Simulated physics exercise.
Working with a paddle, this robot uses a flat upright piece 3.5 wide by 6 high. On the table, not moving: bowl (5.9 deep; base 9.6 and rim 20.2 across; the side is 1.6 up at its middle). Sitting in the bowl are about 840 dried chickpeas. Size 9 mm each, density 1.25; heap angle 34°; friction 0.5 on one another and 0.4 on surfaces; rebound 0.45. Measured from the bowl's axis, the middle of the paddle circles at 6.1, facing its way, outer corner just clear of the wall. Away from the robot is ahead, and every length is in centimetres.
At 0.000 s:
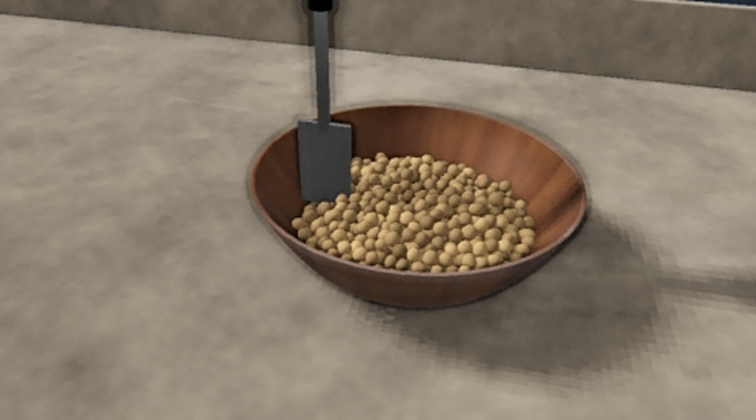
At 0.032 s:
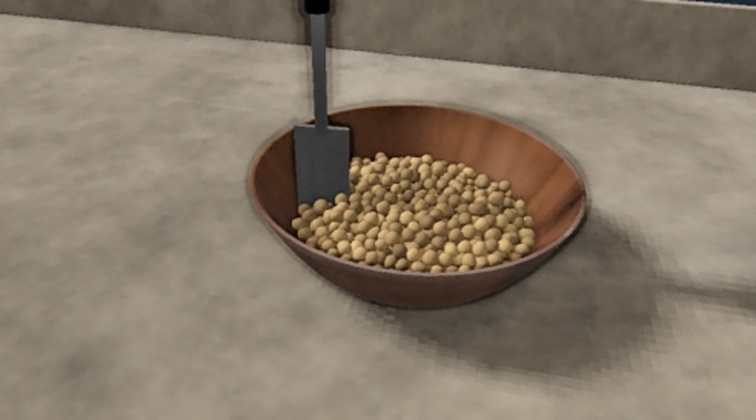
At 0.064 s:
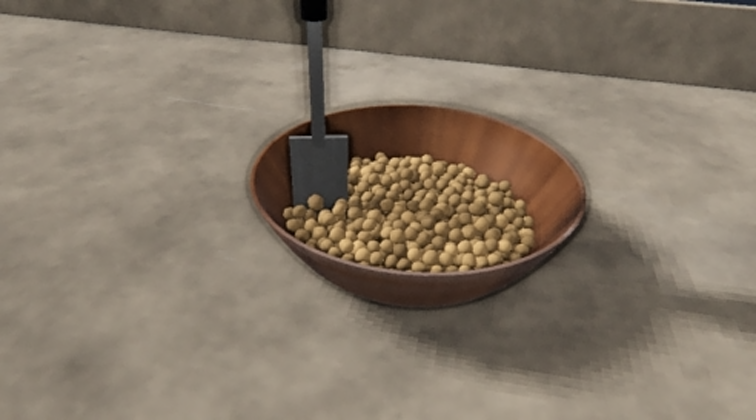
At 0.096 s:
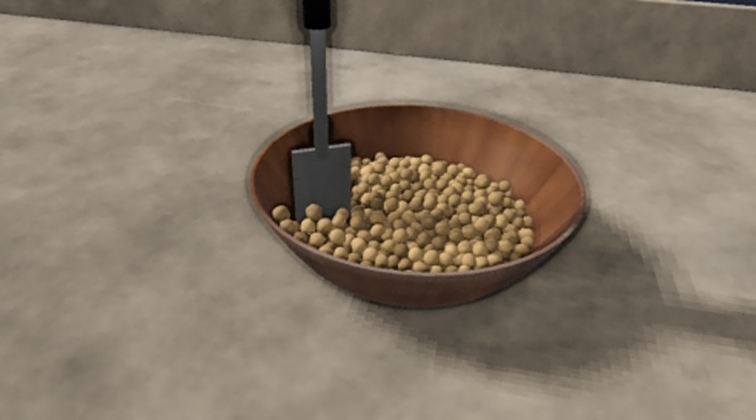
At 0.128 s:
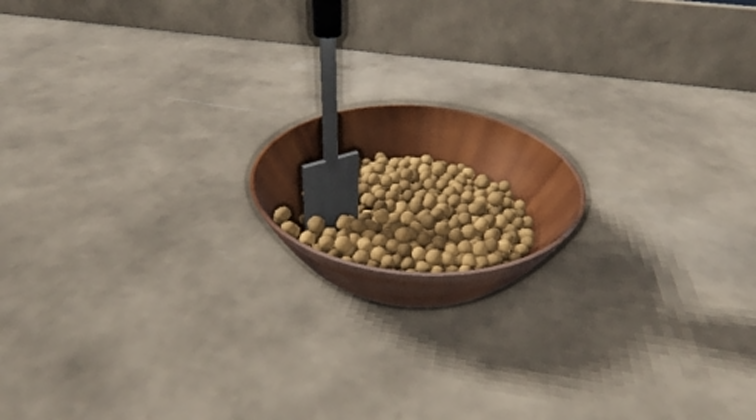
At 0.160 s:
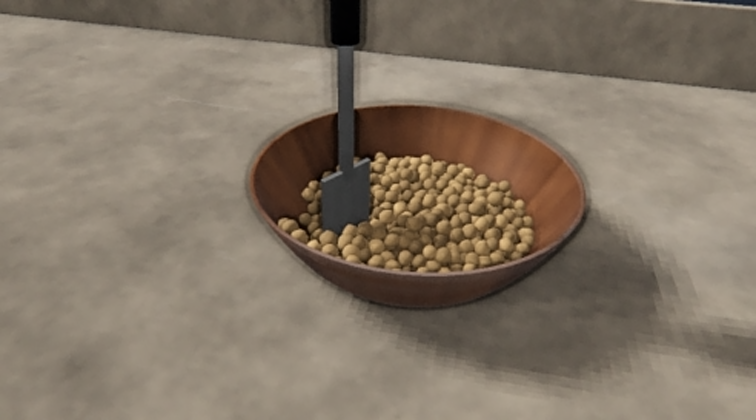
A brown bowl of dried chickpeas sat still on a gray table while a flat metal paddle with a black handle swept along its left side toward the viewer, then curved right, pushing some chickpeas along.
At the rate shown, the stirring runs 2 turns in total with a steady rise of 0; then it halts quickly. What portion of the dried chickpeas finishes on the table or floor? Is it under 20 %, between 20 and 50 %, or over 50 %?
Under 20 %.
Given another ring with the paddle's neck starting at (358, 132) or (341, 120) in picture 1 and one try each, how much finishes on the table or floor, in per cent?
Close to 0 per cent for the first and close to 10 per cent for the second.
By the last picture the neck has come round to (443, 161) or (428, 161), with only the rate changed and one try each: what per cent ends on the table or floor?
About 30 % for one try and about 30 % for the other, in order.
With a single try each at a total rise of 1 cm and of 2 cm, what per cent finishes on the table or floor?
Close to 5 percent and close to 5 percent.
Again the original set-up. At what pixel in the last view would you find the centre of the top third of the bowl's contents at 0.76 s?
I'd put its middle near (344, 178).
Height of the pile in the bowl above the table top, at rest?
Roughly 6.0 centimetres.
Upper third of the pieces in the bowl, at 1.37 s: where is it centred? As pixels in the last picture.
Estimated centre: (459, 179).
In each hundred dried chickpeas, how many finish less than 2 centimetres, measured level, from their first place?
Around 35 in a hundred.
By 0.76 s, 321° round, highest piece 8 above the table; 806 in the bowl, 25 on the table or floor, 8 in flight or on the tool.
By 1.37 s, 221° round, highest piece 8 above the table; 761 in the bowl, 71 on the table or floor, 7 in flight or on the tool.
By 1.87 s, 0° round, highest piece 6 above the table; 735 in the bowl, 103 on the table or floor, 1 in flight or on the tool.
By 2.57 s, 0° round, highest piece 6 above the table; 735 in the bowl, 104 on the table or floor.
Final count, 735 in the bowl, 104 on the table or floor. That is 12 % on the table or floor.
